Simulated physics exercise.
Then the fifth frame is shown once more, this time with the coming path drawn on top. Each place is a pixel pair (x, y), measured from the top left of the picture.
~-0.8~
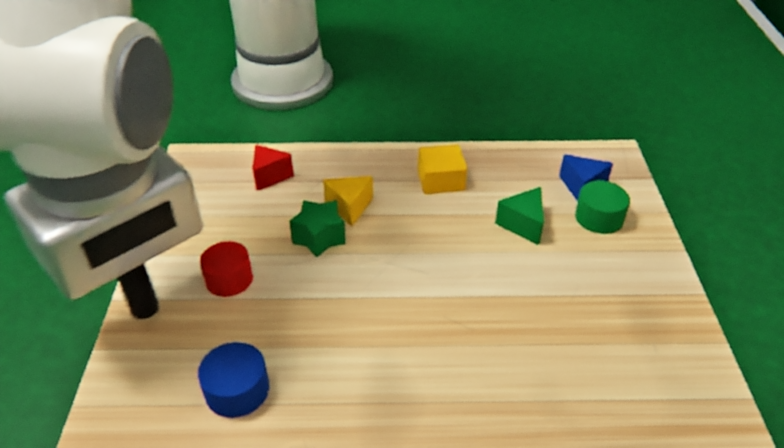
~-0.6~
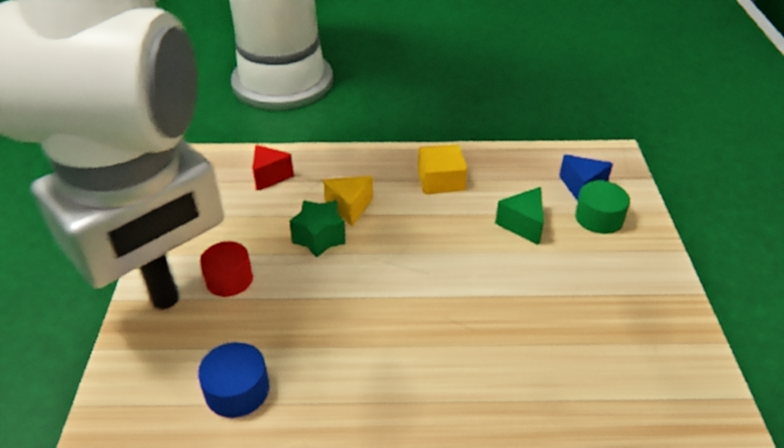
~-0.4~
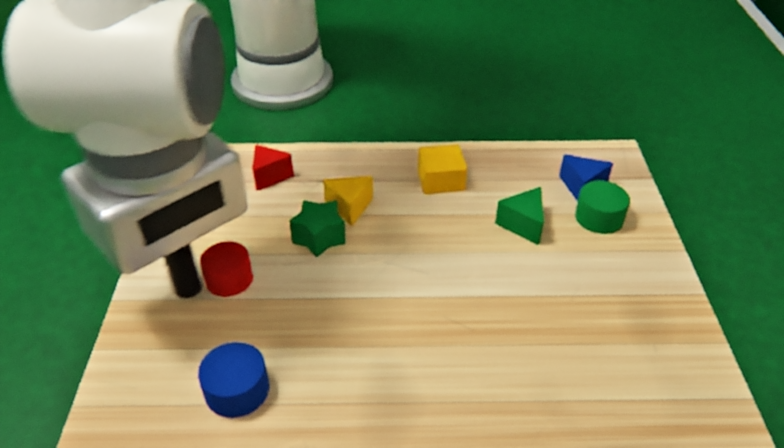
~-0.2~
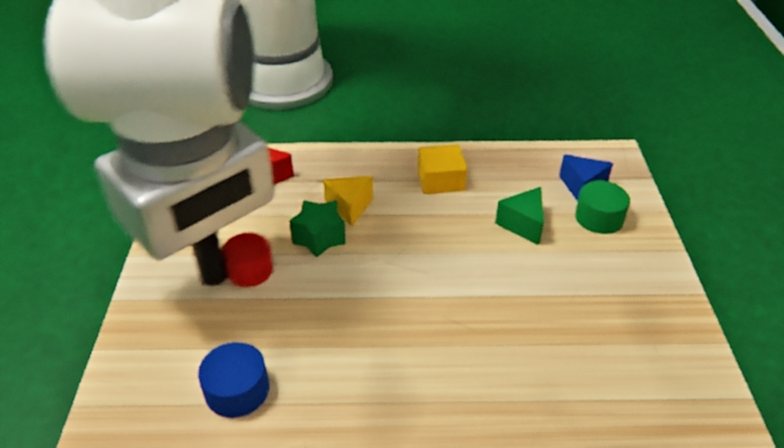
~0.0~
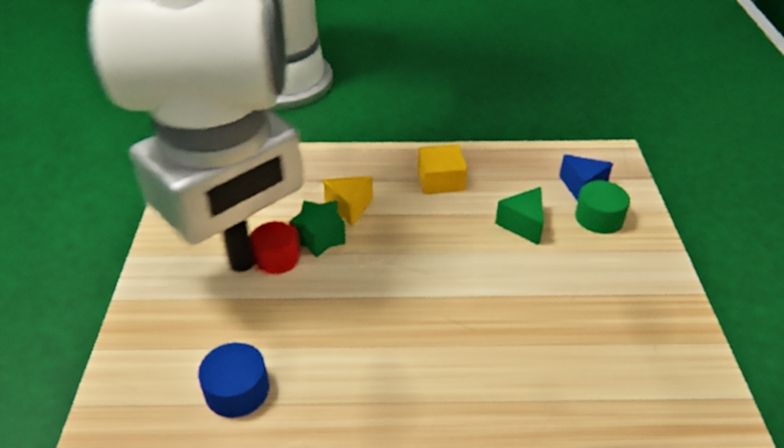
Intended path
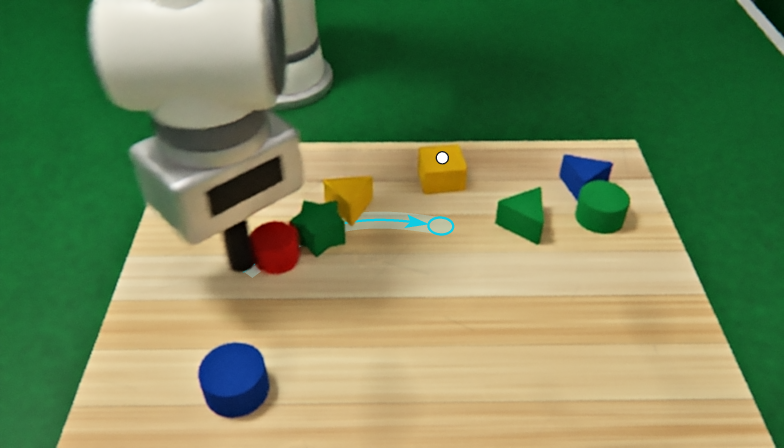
At the start, a white robot arm holds a dark rod over the left side of a wooden board, left of a red cylinder among scattered colored blocks. The rod moves right and slightly away until it meets the cylinder, then pushes it rightward up beside the green star.
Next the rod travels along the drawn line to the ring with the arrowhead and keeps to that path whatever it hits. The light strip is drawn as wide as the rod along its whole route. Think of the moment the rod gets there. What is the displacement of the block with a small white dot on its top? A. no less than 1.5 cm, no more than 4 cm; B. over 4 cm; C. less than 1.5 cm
B (over 4 cm)
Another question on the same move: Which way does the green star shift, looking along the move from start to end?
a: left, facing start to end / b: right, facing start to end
a: Left, facing start to end.
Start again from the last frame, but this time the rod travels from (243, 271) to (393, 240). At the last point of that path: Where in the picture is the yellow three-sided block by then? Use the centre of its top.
It sits at (371, 151).
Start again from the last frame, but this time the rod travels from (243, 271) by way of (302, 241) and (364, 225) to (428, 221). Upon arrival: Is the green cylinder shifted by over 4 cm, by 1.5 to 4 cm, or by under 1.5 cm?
Short: Under 1.5 cm.
The drawn path runs from (243, 271) by way of (303, 235) and (371, 220) to (441, 226); the dot is on the yellow square.
On the path given first. One third of the way, rod (302, 227); red cylinder (332, 201); green star (372, 191), turned 30° clockwise; yellow three-sided block (390, 170), turned 20° anticlockwise.
Two thirds of the way, rod (371, 212); red cylinder (397, 184); green star (429, 168), turned 15° clockwise; yellow three-sided block (435, 147), turned 35° anticlockwise; yellow square (471, 145).
At the end, rod (441, 218); red cylinder (448, 182); green star (455, 158), turned 20° anticlockwise; yellow three-sided block (440, 137), turned 65° anticlockwise; yellow square (484, 137).
